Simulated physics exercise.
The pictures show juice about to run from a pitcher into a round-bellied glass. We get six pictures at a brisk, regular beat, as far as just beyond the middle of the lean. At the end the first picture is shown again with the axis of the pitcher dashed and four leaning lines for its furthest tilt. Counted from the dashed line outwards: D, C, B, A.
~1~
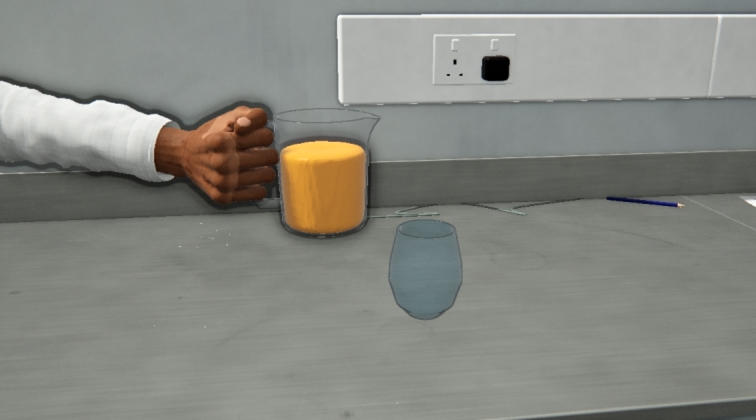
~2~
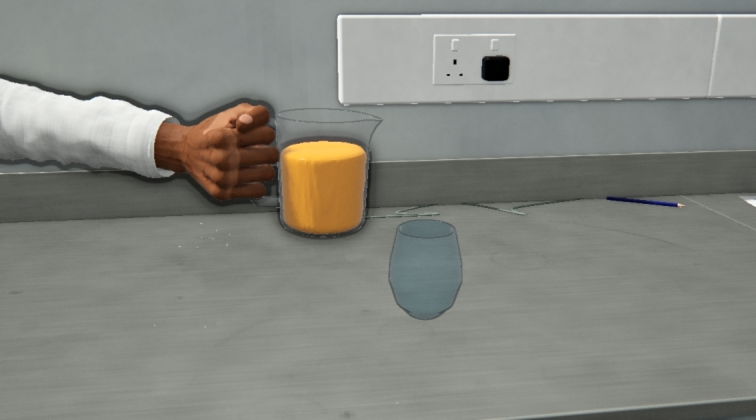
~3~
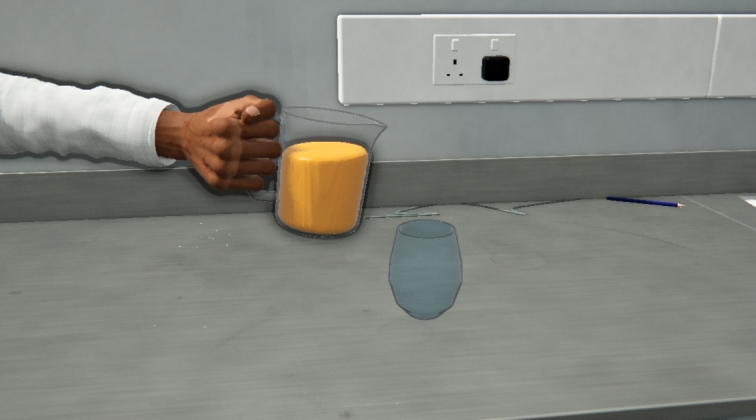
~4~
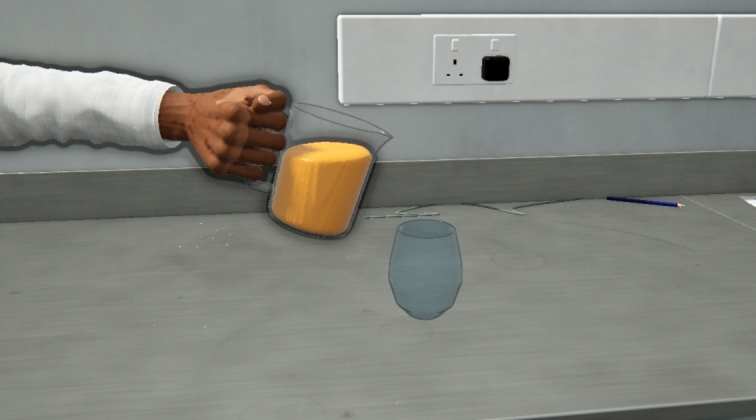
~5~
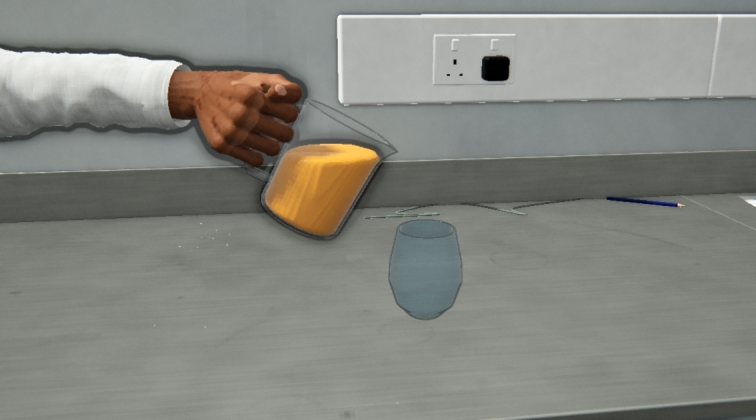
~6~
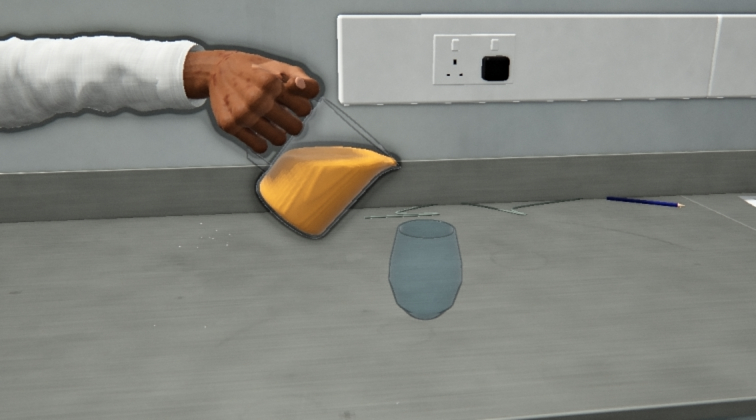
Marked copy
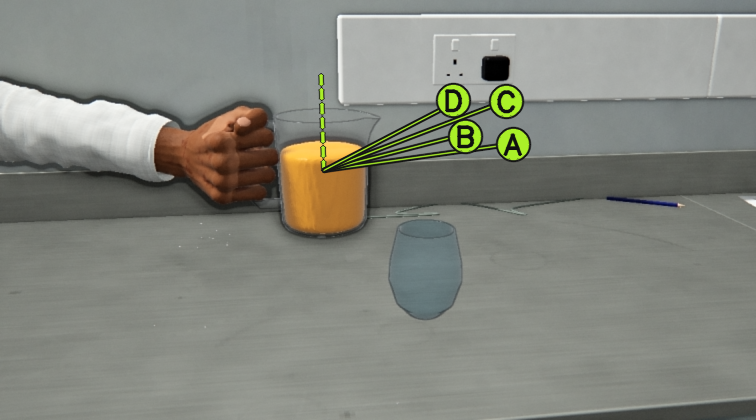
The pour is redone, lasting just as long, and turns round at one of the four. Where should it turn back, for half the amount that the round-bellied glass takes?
D works best here.
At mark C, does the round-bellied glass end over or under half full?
Over half.
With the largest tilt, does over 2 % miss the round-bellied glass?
Yes.
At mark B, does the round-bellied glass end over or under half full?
Over half.
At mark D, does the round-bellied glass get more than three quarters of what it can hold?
No, it does not.
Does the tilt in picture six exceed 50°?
No, it does not.
On the marked copy, A at (497, 146); B at (448, 138); C at (490, 106); D at (439, 110).
With A, the round-bellied glass ends with about 84 % of what it can hold; 12 % of the juice is spilt.
With B, the round-bellied glass ends with about 74 % of what it can hold; 8 % of the juice is spilt.
With C, the round-bellied glass ends with about 65 % of what it can hold.
With D, the round-bellied glass ends with about 48 % of what it can hold.
